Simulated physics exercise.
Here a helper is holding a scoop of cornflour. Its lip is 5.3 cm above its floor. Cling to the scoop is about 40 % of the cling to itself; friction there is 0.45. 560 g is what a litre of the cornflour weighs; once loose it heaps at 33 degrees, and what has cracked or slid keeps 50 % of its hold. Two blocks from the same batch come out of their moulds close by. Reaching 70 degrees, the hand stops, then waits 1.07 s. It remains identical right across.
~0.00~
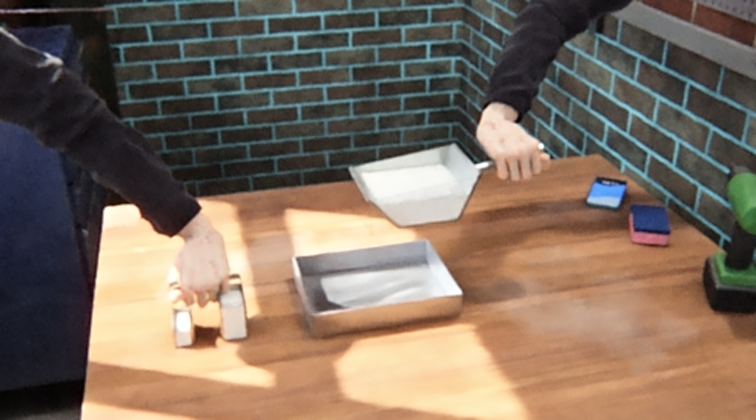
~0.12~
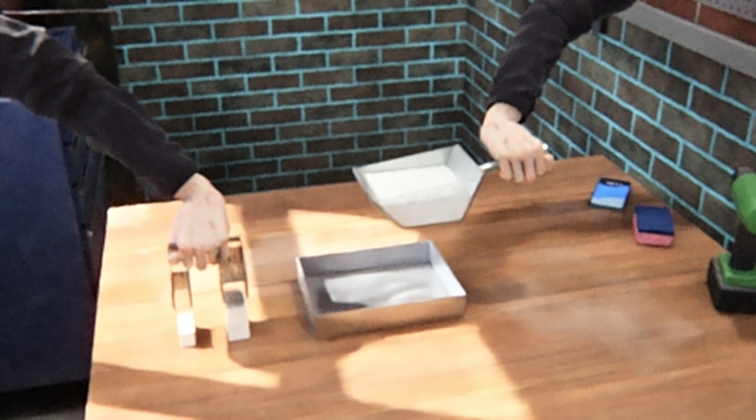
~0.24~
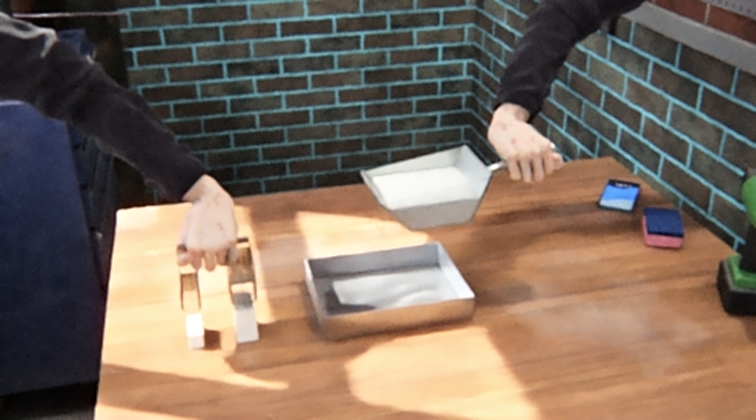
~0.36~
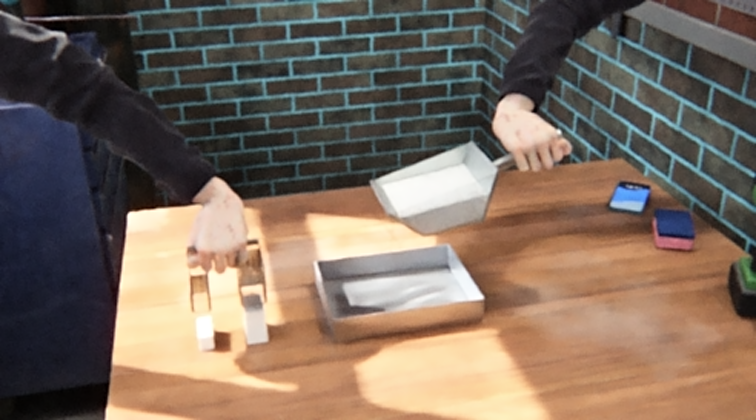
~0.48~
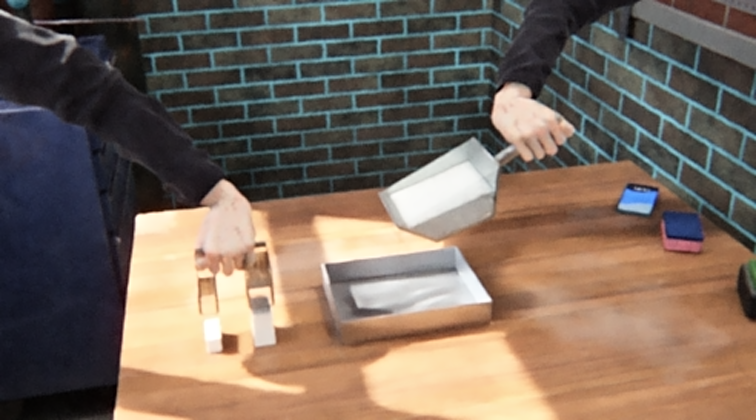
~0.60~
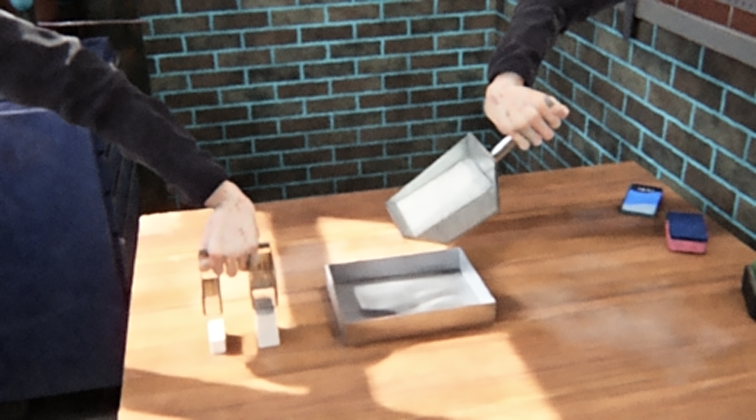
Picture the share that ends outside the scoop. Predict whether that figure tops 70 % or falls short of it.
It falls short of 70 %.
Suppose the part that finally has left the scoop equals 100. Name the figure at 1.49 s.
It is roughly 50 percent.
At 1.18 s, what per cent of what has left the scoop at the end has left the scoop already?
The figure is some 0 %.
After 0.86 s, the scoop is at 51 degrees and 0 % has left it.
After 1.18 s, the scoop is at 70 degrees and 0 % has left it.
After 1.49 s, the scoop is at 70 degrees and 30 % has left it.
After 1.80 s, the scoop is at 70 degrees and 59 % has left it.
After 2.24 s, the scoop is at 70 degrees and 64 % has left it.
